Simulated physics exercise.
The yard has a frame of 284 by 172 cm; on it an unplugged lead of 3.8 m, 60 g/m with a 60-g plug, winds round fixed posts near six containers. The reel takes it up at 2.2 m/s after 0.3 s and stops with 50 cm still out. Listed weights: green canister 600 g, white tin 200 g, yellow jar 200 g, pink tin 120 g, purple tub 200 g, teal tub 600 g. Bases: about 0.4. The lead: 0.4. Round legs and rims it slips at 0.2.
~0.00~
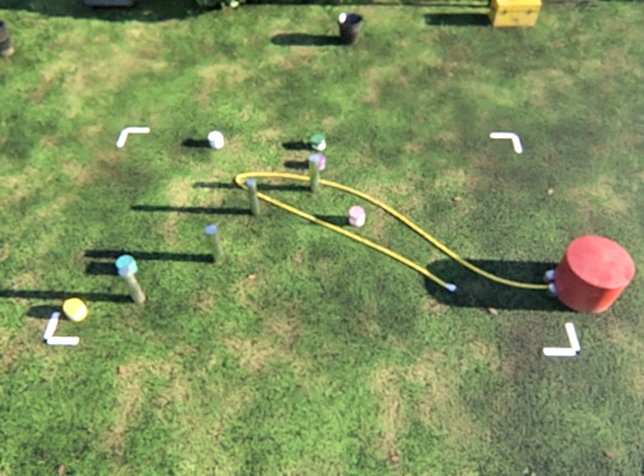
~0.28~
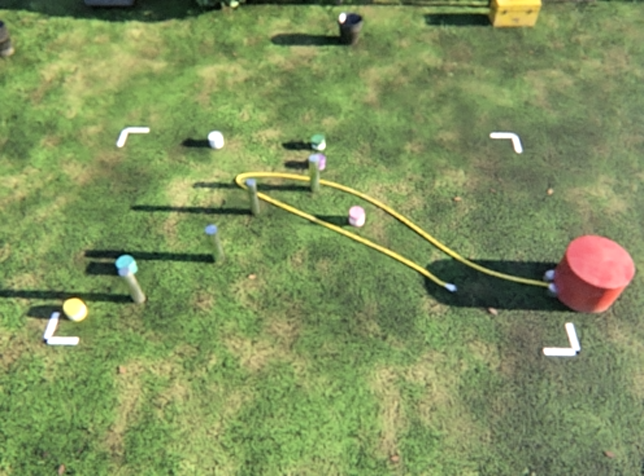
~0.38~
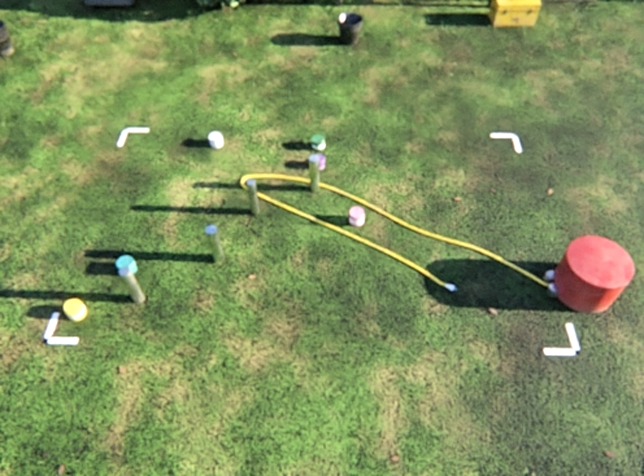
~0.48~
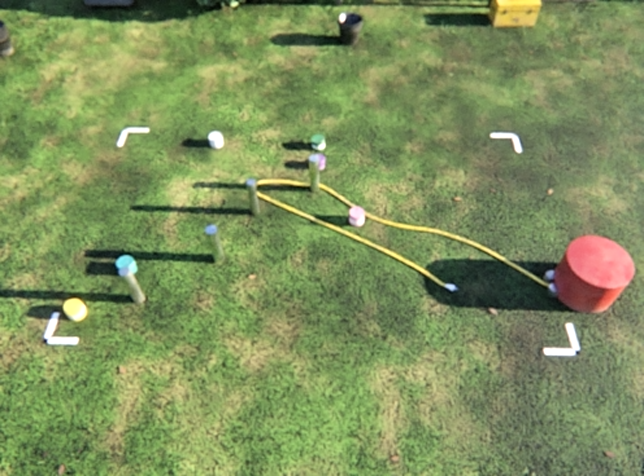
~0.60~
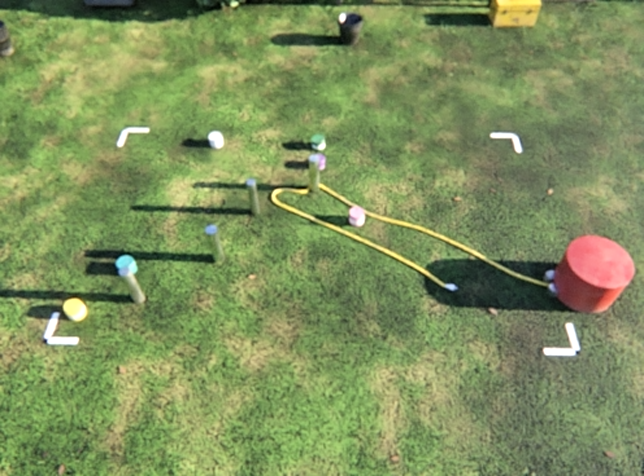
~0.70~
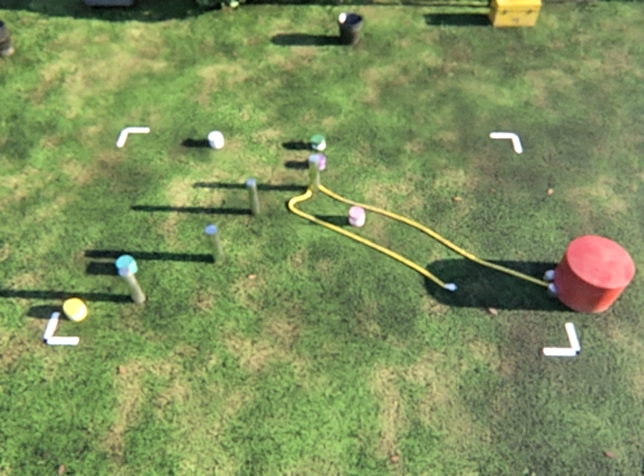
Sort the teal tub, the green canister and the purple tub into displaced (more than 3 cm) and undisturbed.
Sorted: Teal tub undisturbed; green canister undisturbed; purple tub undisturbed.
By 1.0 s, plug at (335, 221); pink tin 9 cm off its start.
By 1.4 s, plug at (391, 169); pink tin 9 cm off its start.
By 1.7 s, plug at (591, 232); pink tin 9 cm off its start at (360, 201).
By 2.1 s, plug at (561, 316); pink tin 9 cm off its start.
By 2.9 s, plug at (572, 242); teal tub 0 cm off its start at (125, 262), green canister 0 cm off its start at (318, 139), purple tub 0 cm off its start at (319, 158), pink tin 9 cm off its start at (360, 201).
